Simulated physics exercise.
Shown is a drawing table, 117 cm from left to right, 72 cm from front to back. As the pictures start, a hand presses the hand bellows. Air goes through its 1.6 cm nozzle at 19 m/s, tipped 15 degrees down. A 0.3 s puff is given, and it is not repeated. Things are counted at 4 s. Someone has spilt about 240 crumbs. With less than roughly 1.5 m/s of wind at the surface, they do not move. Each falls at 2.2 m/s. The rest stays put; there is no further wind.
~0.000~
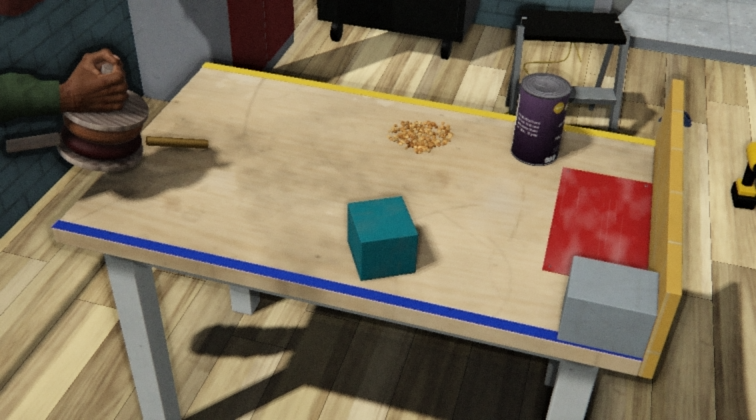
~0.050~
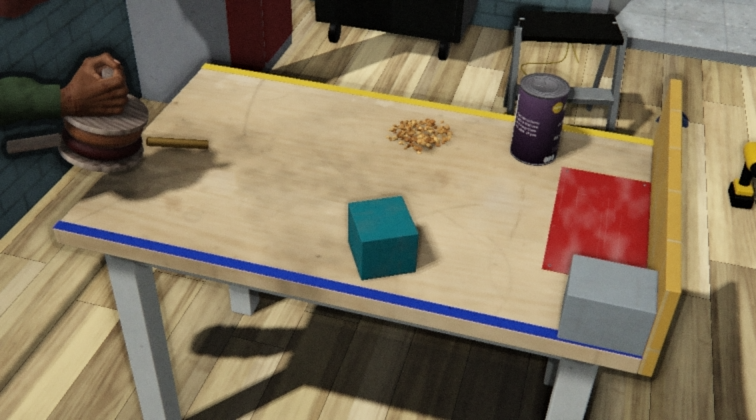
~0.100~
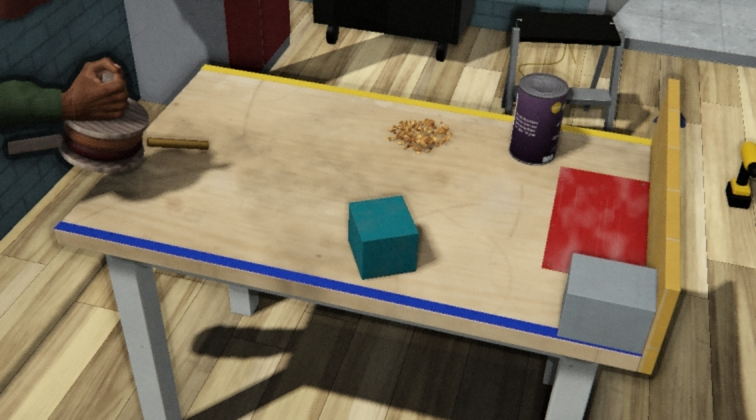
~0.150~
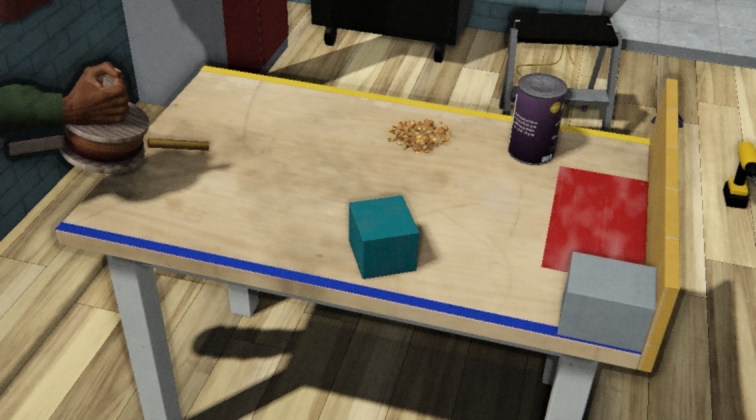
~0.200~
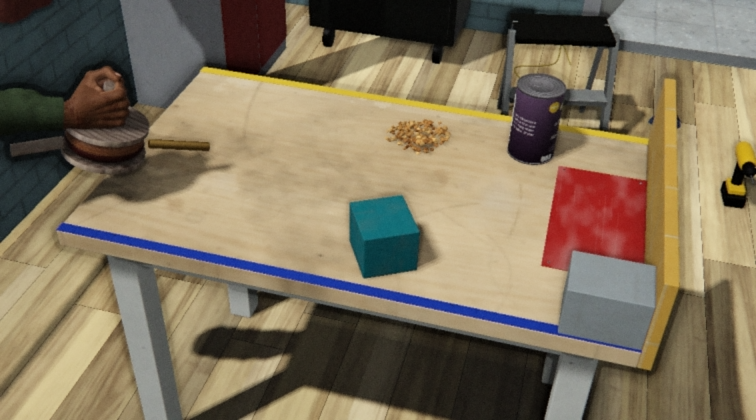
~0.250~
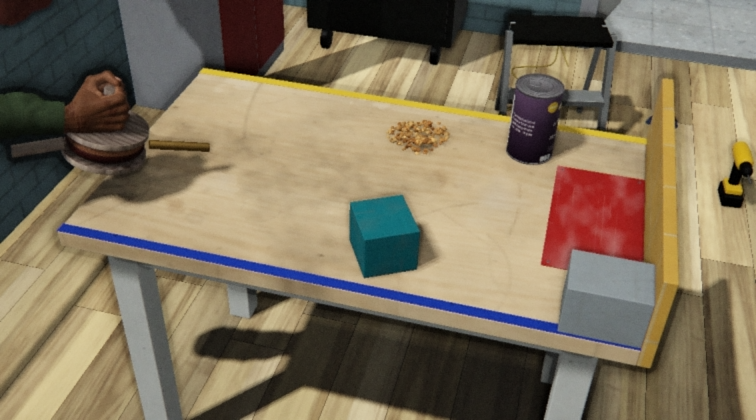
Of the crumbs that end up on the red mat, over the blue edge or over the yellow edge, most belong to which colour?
I would say most belong to yellow.
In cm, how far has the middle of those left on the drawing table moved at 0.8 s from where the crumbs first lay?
Roughly 25 centimetres.
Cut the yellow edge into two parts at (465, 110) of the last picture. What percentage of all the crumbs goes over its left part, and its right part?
Estimate: Left ~ 1 %; right ~ 80 %.
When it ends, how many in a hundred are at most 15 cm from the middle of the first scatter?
Roughly 0 in a hundred.
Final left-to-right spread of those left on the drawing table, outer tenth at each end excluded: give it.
Roughly 10 cm from left to right.
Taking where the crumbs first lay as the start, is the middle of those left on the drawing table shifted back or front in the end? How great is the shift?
It drifted backwards, around 10 cm in all.
After 0.8 s the count stands so, 75 % are over the yellow edge, 0 % on the red mat and 0 % over the blue edge; the middle of those left on the top is near (529, 132).
After 1.3 s the count stands so, 77 % are over the yellow edge, 0 % on the red mat and 0 % over the blue edge; the middle of those left on the top is near (526, 134).
After 2.2 s the count stands so, 77 % are over the yellow edge, 0 % on the red mat and 0 % over the blue edge; the middle of those left on the top is near (526, 134).
After 4.0 s, at the end, 77 % are over the yellow edge, 0 % on the red mat and 0 % over the blue edge; the middle of those left on the top is near (526, 134).
